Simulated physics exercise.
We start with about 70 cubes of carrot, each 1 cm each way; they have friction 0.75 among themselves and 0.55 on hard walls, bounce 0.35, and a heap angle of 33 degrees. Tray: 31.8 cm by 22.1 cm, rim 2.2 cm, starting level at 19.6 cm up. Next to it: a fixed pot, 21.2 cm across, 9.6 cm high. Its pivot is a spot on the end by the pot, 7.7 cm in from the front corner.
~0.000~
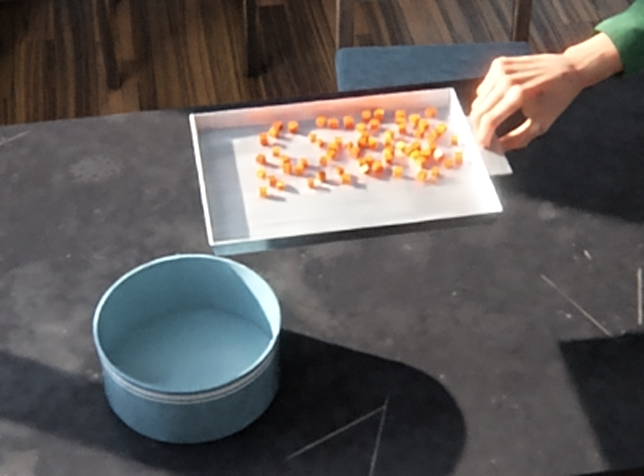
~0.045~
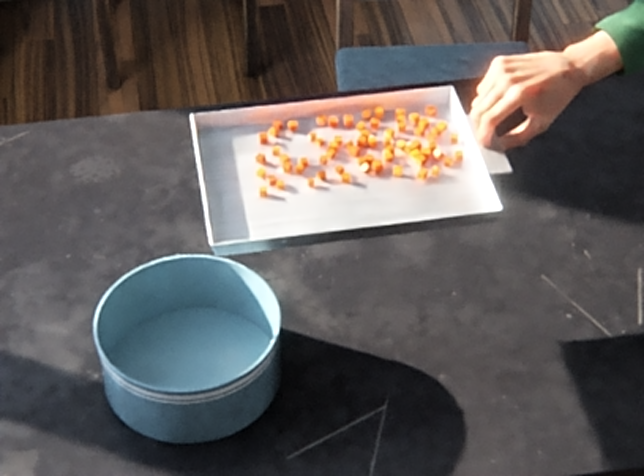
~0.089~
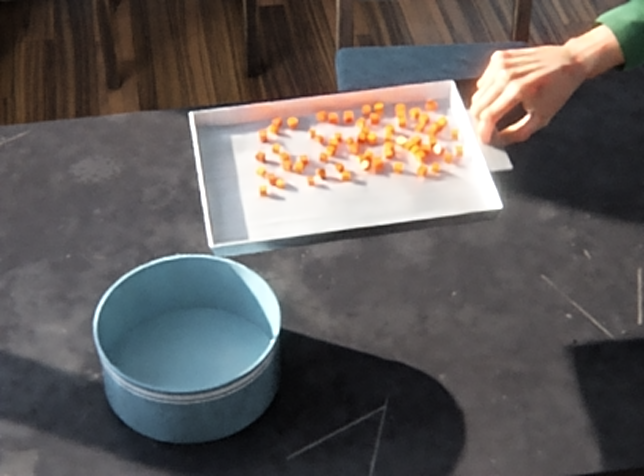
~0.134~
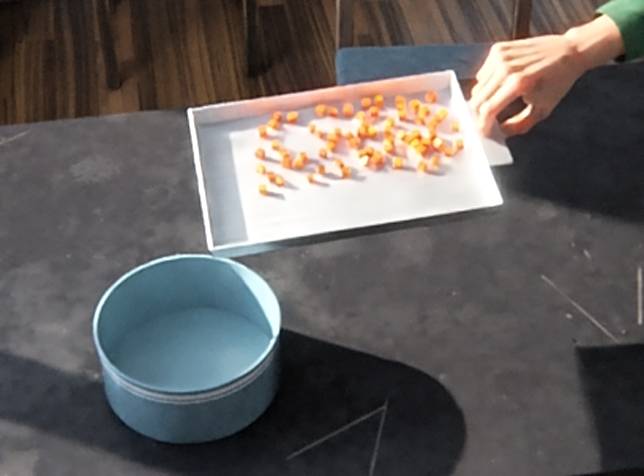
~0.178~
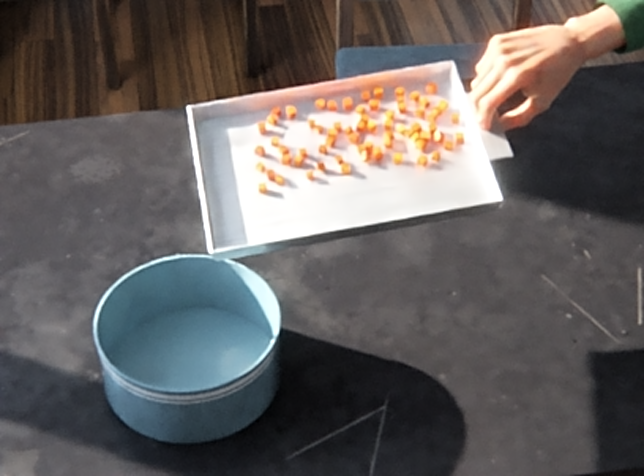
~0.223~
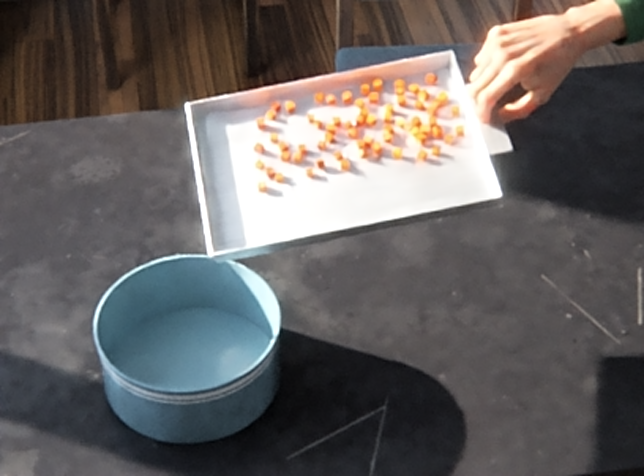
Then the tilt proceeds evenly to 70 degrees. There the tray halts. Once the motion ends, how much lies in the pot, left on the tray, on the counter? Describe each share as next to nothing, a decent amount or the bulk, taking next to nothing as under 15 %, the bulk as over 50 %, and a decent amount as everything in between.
Pot - the bulk; left on the tray - a decent amount; counter - next to nothing.
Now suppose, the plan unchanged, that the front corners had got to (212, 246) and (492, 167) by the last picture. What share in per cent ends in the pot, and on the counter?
Pot 60 % / counter 10 %.
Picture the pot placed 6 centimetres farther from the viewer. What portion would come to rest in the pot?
Around 40 per cent.
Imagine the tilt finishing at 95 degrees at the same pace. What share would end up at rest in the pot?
I'd say close to 95 percent.
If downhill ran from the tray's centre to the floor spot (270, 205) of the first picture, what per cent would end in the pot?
My guess is roughly 70 percent.
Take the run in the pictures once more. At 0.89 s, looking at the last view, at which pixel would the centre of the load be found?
(258, 247) or thereabouts.
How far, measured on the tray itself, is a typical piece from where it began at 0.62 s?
By then it sits near 2 cm from where it began.
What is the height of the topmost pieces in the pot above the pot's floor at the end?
I'd put it at close to 1.0 centimetres.
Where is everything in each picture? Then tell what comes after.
In the first picture, tray tilt 0 degrees, front corners at (215, 241) and (497, 208); middle of the pieces at (362, 143); pot at (187, 319).
In the second picture, tray tilt 1 degrees, front corners at (215, 241) and (497, 207); middle of the pieces at (362, 142).
In the third picture, tray tilt 2 degrees, front corners at (215, 243) and (497, 205); middle of the pieces at (362, 138).
In the fourth picture, tray tilt 5 degrees, front corners at (215, 245) and (497, 201), lowest corner left front; middle of the pieces at (362, 133).
In the fifth picture, tray tilt 8 degrees, front corners at (214, 248) and (497, 197), lowest corner left front; middle of the pieces at (361, 127).
In the sixth picture, tray tilt 12 degrees, front corners at (214, 250) and (496, 193), lowest corner left front; middle of the pieces at (361, 121); pot at (187, 319). Its pace works out near 70 degrees a second.
Then, at 0.62 s, tilt 40 degrees; the tray holds 100 %, the pot 0 %.
After 0.89 s, tilt 59 degrees; the tray holds 95 %, the pot 0 %.
Then, at 1.26 s, tilt 70 degrees; the tray holds 35 %, the pot 55 %.
At rest (2.2 s), pot 60 %, tray 35 %, counter 5 %.
